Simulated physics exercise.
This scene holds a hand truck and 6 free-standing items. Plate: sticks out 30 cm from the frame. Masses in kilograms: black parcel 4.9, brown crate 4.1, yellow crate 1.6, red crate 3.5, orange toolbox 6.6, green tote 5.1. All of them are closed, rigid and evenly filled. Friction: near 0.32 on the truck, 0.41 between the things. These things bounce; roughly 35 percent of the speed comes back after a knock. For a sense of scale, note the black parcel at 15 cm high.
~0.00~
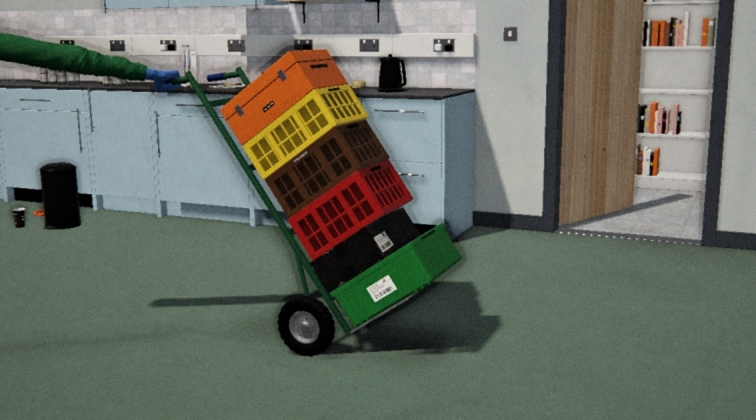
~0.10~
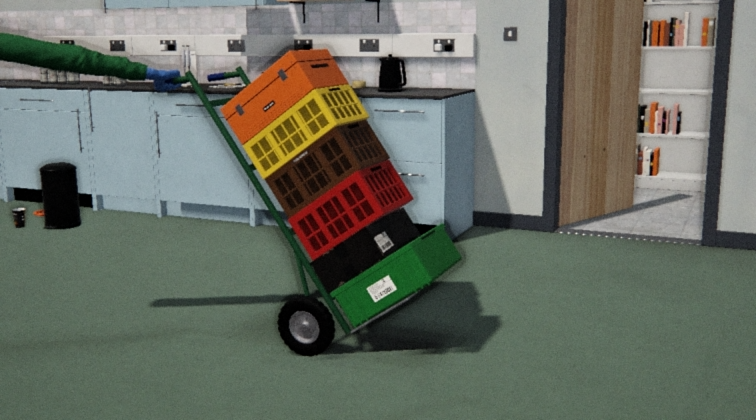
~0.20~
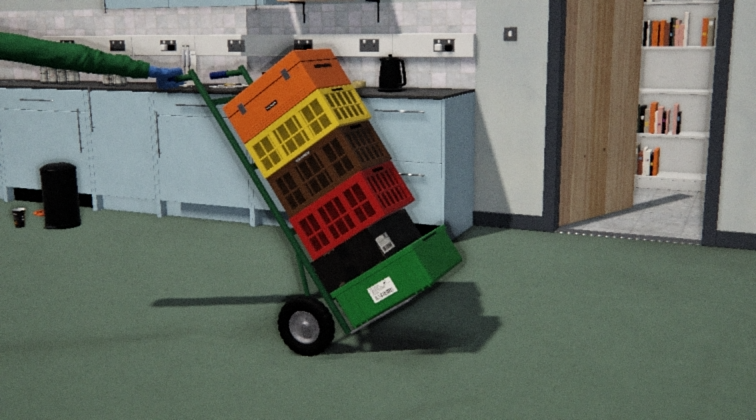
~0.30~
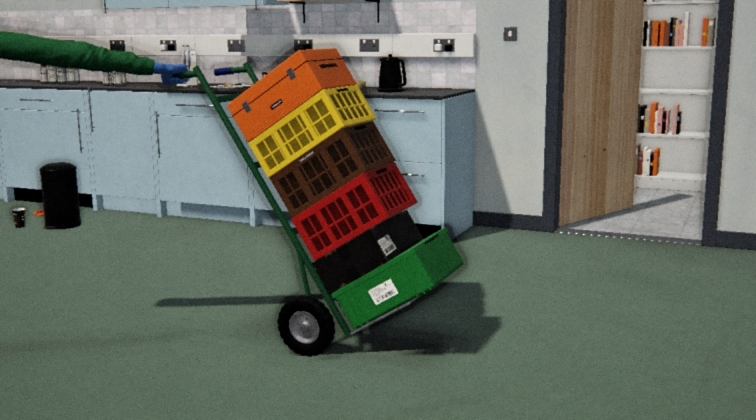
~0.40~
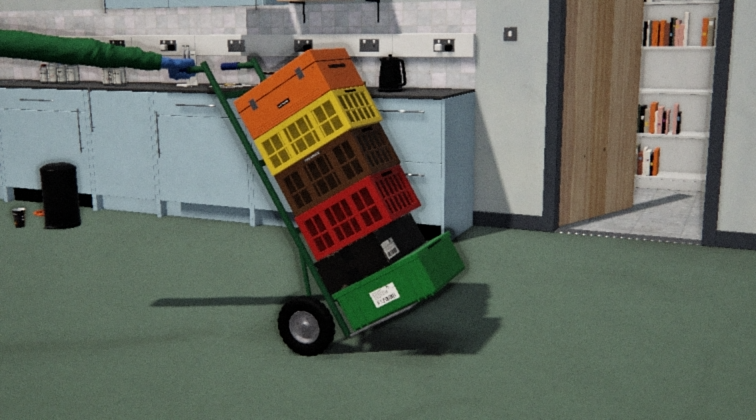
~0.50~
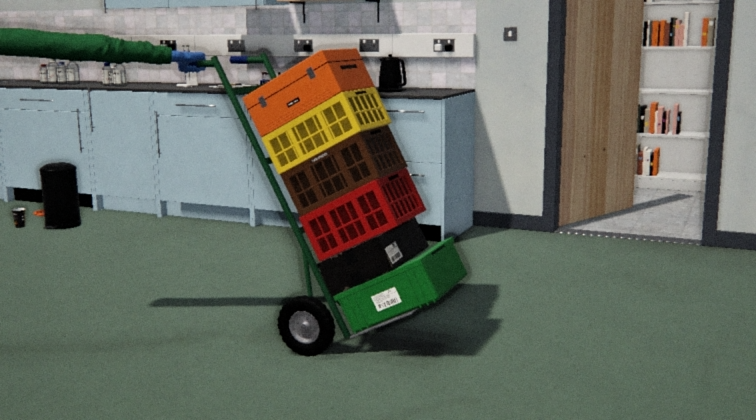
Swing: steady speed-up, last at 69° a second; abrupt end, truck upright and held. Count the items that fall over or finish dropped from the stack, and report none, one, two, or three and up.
Count: Three or more.
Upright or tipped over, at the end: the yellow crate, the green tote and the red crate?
In the last frame the yellow crate does not stay up, the green tote remains up and the red crate does not stay up.
By 1.30 s, truck upright; brown crate rocked 8° off its seat near (430, 199); black parcel rocked 5° off its seat near (405, 283); orange toolbox rocked 8° off its seat.
By 1.90 s, truck upright; brown crate, yellow crate and orange toolbox now dropped from the stack; red crate rocked 56° off its seat.
By 2.20 s, truck upright; red crate now dropped from the stack.
By 2.60 s, truck upright.
When it is over (3.7 s), dropped from the stack, brown crate, yellow crate, red crate and orange toolbox; the other 2 within 10 cm of the start. End places, in pixels of the last picture, black parcel near (398, 285), brown crate near (596, 330).
